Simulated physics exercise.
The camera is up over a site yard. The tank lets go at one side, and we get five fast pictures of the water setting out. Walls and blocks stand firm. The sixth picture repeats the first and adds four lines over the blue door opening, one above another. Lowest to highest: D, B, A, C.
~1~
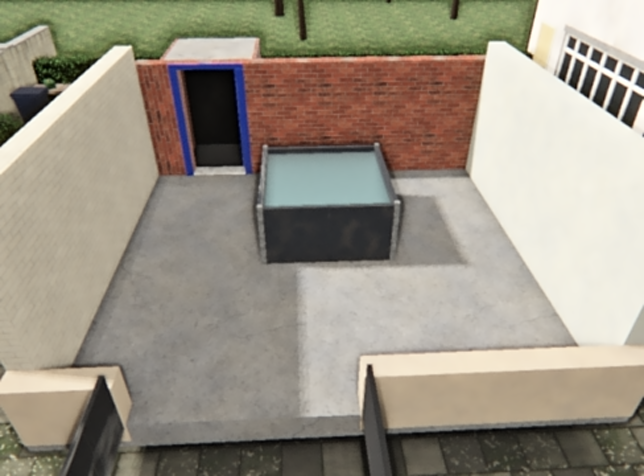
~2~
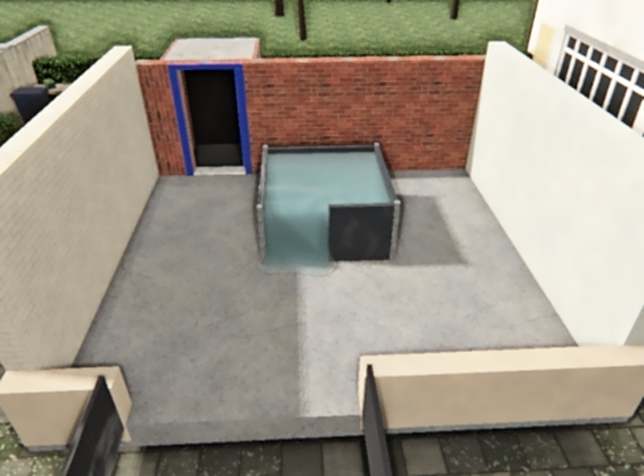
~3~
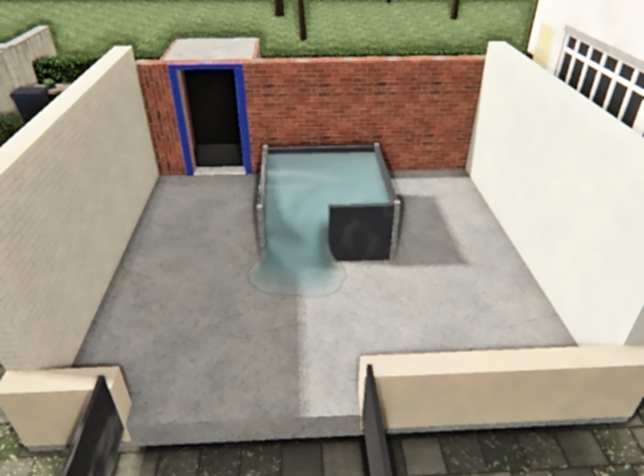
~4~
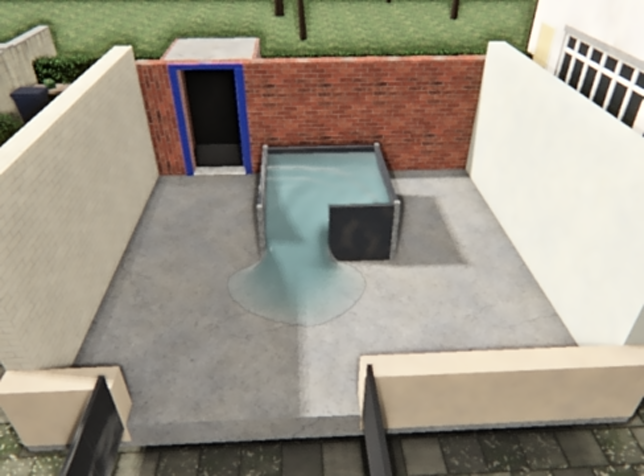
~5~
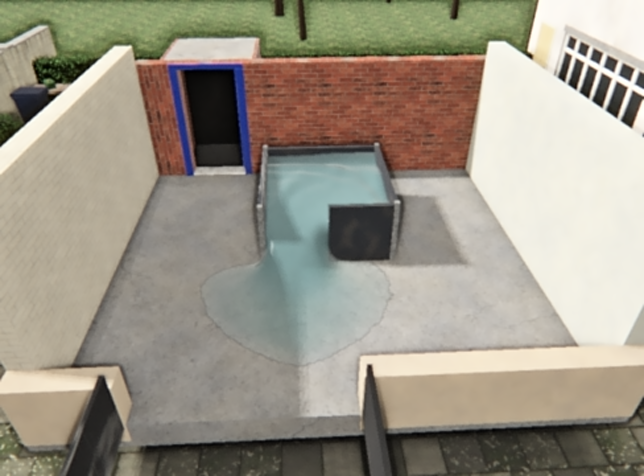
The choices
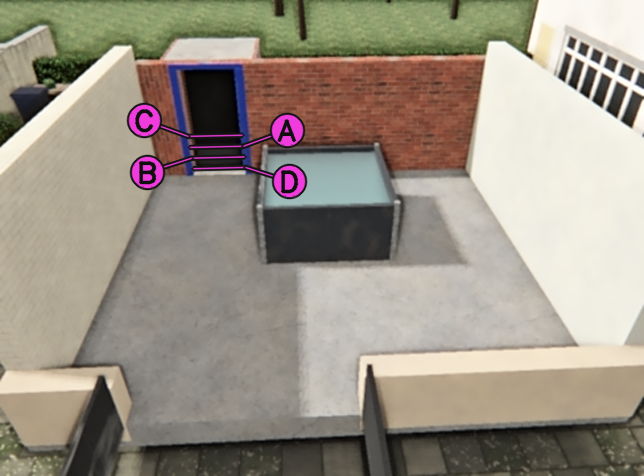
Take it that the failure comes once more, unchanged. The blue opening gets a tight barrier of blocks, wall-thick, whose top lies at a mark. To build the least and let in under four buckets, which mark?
D is the one.
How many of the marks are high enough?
All of them.
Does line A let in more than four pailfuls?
No, that is safe.
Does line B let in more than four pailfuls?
No.
On the marked copy, A at (216, 146); B at (218, 157); C at (215, 135); D at (219, 168); from the bottom up D, B, A, C.
Choosing A, nothing gets over.
Choosing B, nothing gets over.
Choosing C, nothing gets over.
Choosing D, nothing gets over.
